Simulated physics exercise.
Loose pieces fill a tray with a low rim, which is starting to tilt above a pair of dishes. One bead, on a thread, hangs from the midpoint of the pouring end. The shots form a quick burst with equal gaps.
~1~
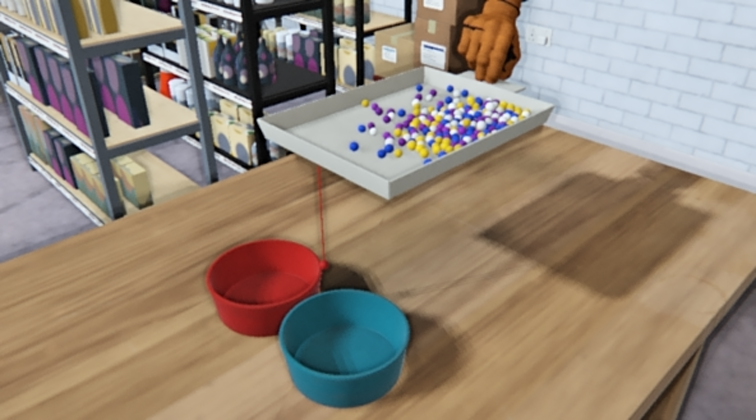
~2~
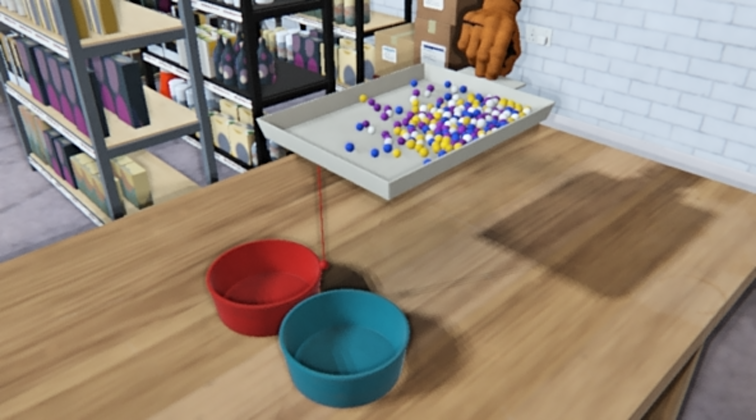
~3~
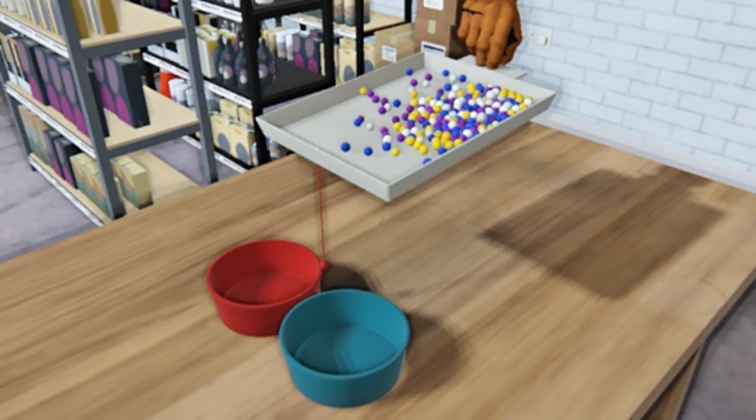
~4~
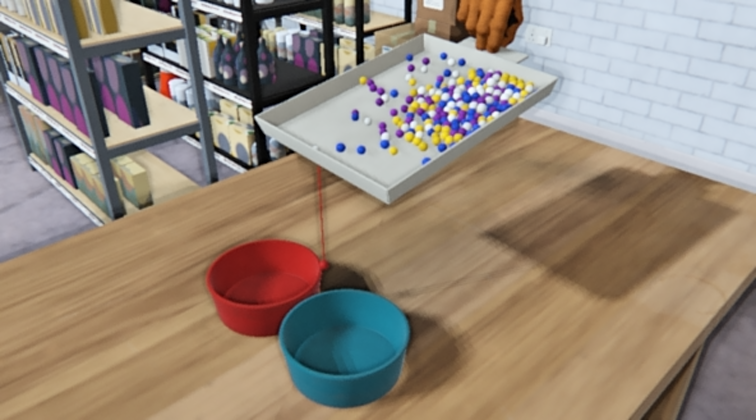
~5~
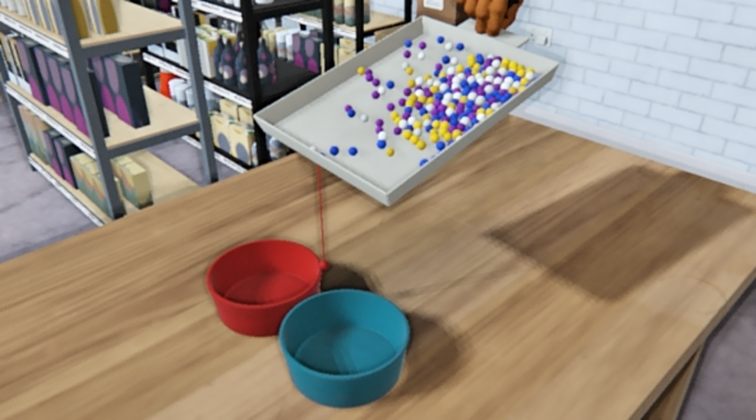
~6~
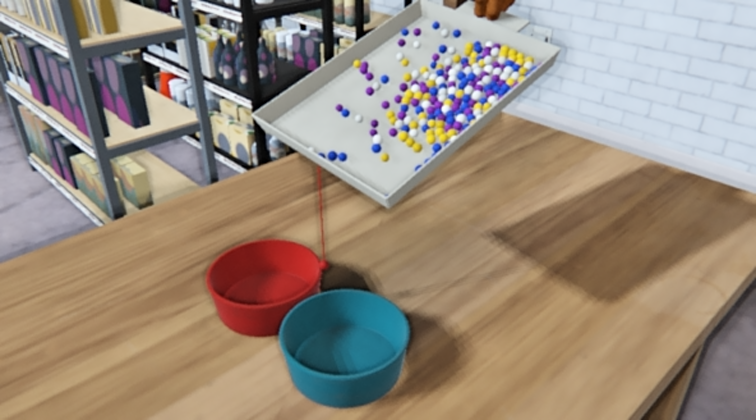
In a storeroom with shelves and a white brick wall, a brown-gloved hand is at the far end of a pale tray of colourful beads above a red dish and a teal dish on a wooden table. The tray's far end rises steadily, steepening its slant, while a few beads, then many more, shift toward the lower end.
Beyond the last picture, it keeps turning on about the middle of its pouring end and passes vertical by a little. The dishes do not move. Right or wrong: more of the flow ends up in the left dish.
Wrong; more ends up in the right dish.
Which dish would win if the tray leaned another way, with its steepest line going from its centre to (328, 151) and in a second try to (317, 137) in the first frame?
Heading one: The dish placed left; heading two: The dish placed left.
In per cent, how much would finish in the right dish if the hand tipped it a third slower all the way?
Estimated share: Some 100%.
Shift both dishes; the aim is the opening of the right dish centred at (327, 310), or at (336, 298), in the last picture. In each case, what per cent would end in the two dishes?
First some 60, then 40 per cent.
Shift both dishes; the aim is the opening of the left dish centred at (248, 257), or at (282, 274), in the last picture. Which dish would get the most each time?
For the first position it is the one at right; for the second, the one at right.
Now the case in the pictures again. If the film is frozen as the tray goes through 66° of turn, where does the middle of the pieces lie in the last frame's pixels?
Centre estimate: (356, 203).
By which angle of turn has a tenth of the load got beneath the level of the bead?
65 degrees.
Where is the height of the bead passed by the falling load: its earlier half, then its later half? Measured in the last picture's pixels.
The leading part at (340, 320), the rest of it at (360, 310).
Soon after the last picture, tray tipped steeply; about half on the tray; a small part in the right dish; a stray few in the left dish; a stray few outside both; about a quarter in the air.
A little later, tray tipped past a quarter turn; a stray few on the tray; most in the right dish; a stray few in the left dish; a small part outside both; a small part in the air.
Later still, tray tipped past a quarter turn; most in the right dish; a stray few in the left dish; a small part outside both.
By the end, tray tipped past a quarter turn; most in the right dish; a stray few in the left dish; a small part outside both.
